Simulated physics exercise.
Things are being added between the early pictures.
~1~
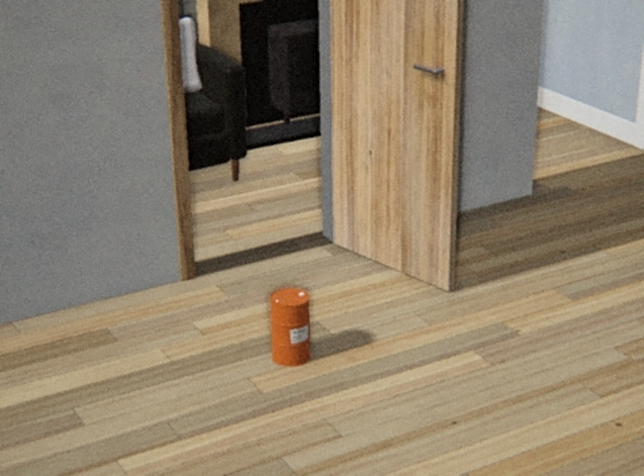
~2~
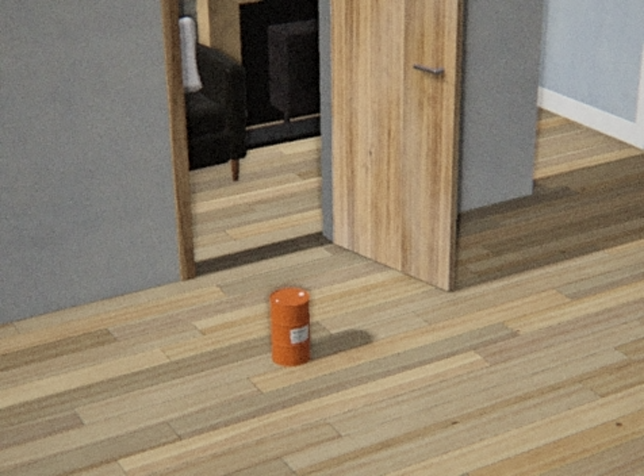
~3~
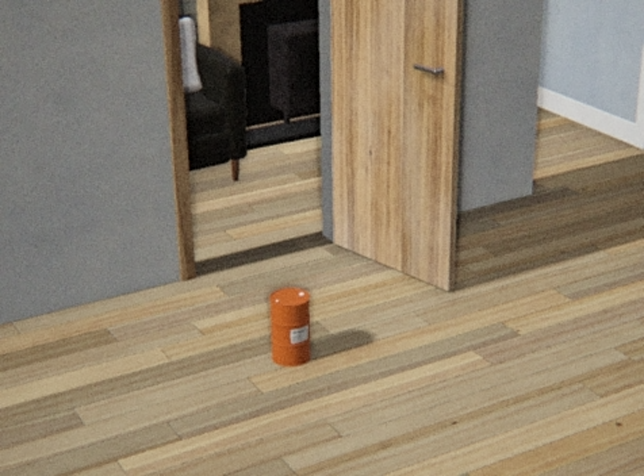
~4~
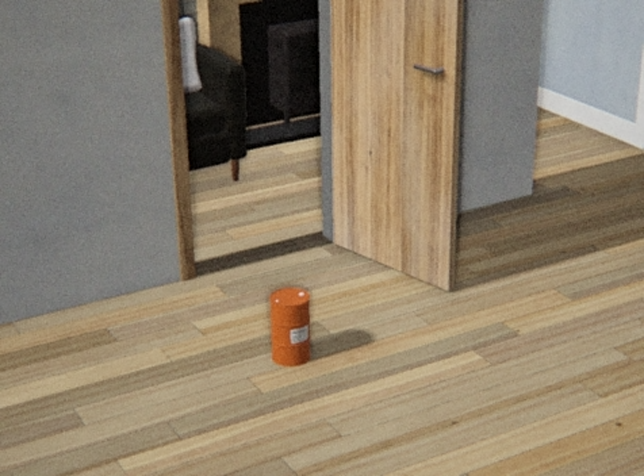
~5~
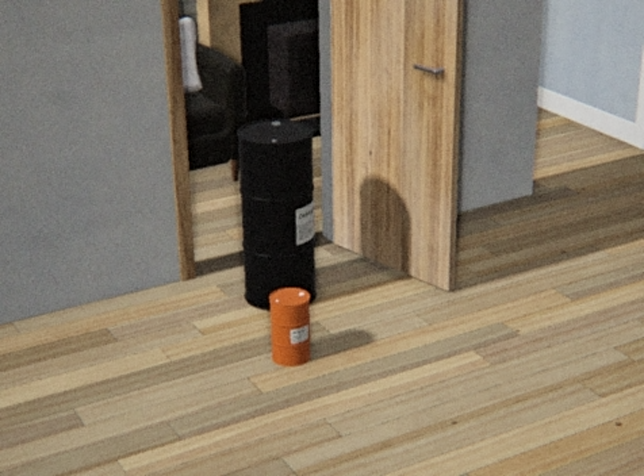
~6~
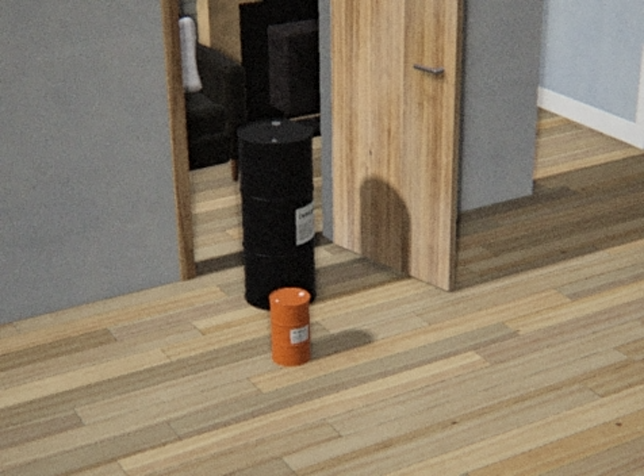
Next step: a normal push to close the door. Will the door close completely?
No.
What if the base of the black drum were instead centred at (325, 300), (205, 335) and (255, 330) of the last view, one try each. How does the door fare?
Held up partway, Swings all the way, Swings all the way.
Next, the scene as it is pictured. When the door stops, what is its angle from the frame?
Close to 55 degrees, I'd say.
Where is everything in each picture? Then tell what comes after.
In the first picture, door wide open and still; orange canister (291, 327).
In the second picture, door wide open and still; orange canister (291, 327).
In the third picture, door wide open and still; orange canister (291, 327).
In the fourth picture, door wide open and still; orange canister (291, 327).
In the fifth picture, door wide open and still; orange canister (291, 327).
In the sixth picture, door wide open and still; black drum (278, 216); orange canister (291, 327).
Then, 0.90 s later than the last frame, door 87° open.
Then, 1.40 s later than the last frame, door 70° open.
When it is over, door 53° open; both as before. End places, in pixels of the last picture, black drum near (277, 216).
